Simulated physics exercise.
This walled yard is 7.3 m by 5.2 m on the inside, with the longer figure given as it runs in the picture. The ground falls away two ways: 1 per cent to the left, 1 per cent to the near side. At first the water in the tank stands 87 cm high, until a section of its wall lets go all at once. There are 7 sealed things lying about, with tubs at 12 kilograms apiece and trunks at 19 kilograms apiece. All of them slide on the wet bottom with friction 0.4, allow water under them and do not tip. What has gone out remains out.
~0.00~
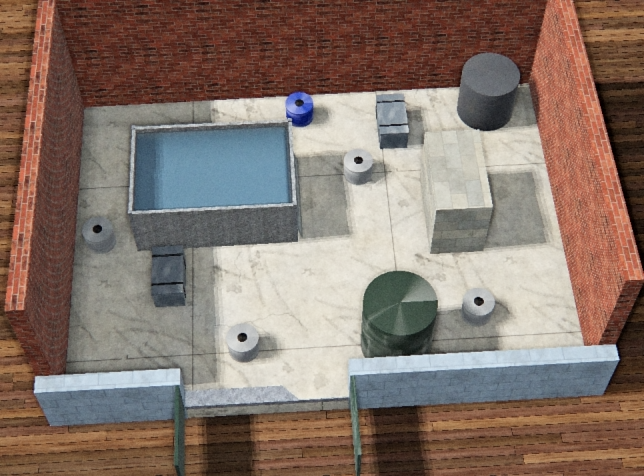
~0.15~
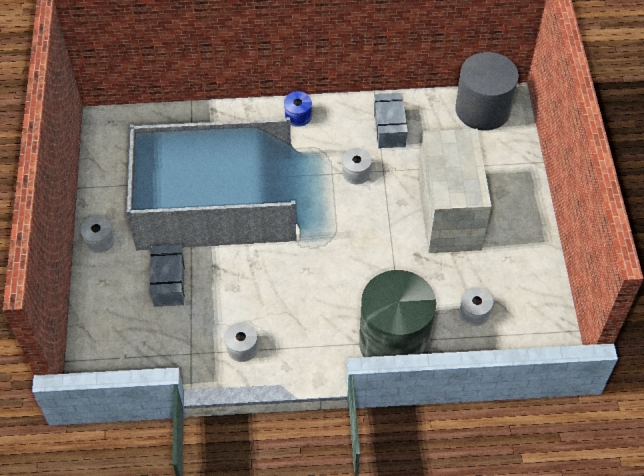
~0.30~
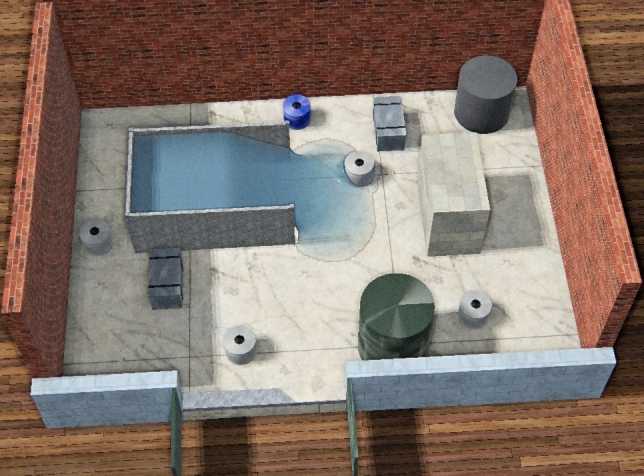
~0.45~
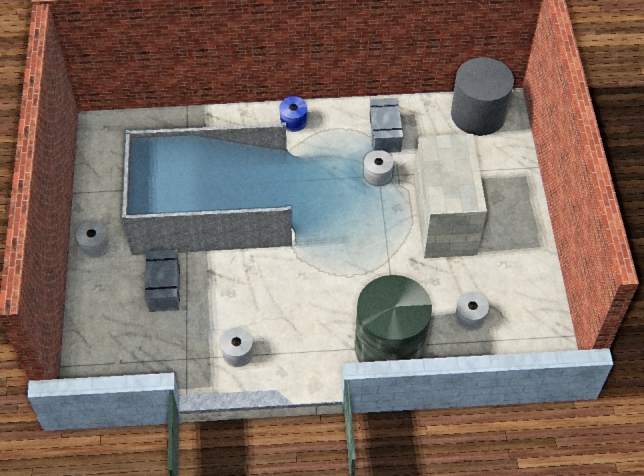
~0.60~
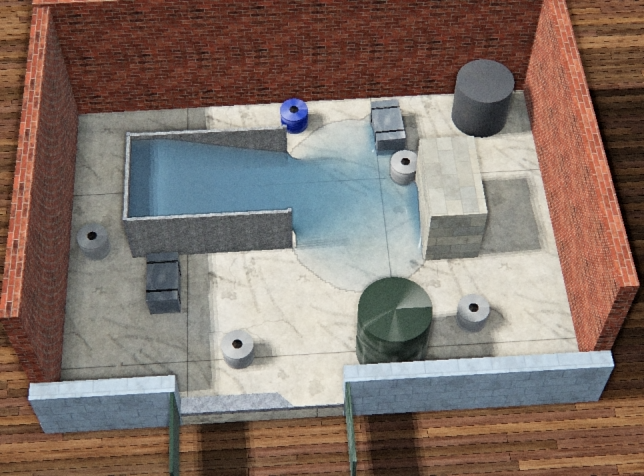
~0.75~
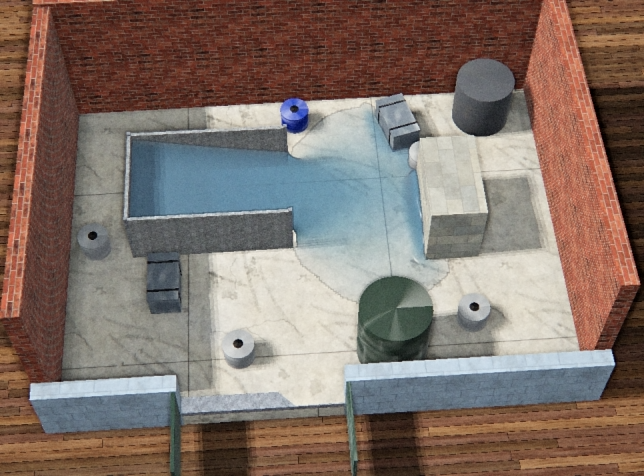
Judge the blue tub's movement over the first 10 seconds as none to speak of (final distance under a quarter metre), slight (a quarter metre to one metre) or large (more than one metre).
It budges a great deal.
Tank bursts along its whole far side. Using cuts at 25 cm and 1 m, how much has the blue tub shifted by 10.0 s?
Outcome for the blue tub: Long-distance displacement.
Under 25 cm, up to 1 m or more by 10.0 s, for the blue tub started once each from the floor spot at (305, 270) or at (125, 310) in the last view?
Try one, it is swept a long way; try two, it covers a moderate distance.
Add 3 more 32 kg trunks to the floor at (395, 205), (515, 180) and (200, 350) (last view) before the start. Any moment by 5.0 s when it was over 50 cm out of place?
First beyond, then beyond, then within.
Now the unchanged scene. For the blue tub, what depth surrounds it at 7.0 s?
Depth: About 5 cm.
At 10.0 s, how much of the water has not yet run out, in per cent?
Still held: Near 88 %.
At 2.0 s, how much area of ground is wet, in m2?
I'd put it close to 18 m2.
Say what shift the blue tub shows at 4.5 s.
200 cm, give or take.
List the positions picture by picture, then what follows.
The blue tub at (299, 103), on the bottom; water covers 3.5 m2; 0 of 7 have shifted, in the first picture.
The blue tub at (298, 102), on the bottom; water covers 4.5 m2; 0 of 7 have shifted, in the second picture.
The blue tub at (297, 105), on the bottom; 5.8 m2 under water; 1 of 7 have shifted, in the third picture.
The blue tub at (294, 107), on the bottom; water covers 7.3 m2; 1 of 7 have shifted, in the fourth picture.
The blue tub at (294, 110), on the bottom; 8.7 m2 under water; 1 of 7 have shifted, in the fifth picture.
The blue tub at (295, 109), on the bottom; 10.1 m2 under water; 2 of 7 have shifted, in the sixth picture.
After 2.0 s the blue tub is near (295, 109), 0.0 m from its start, aground; 0 of 7 are out; 2 afloat.
After 4.5 s the blue tub is near (177, 137), 1.9 m from its start, aground; 0 of 7 are out; 3 afloat.
After 7.0 s the blue tub is near (105, 200), 3.3 m from its start, aground; 0 of 7 are out; 4 afloat.
After 10.0 s the blue tub is near (100, 274), 4.2 m from its start, afloat; 0 of 7 are out; 6 afloat.
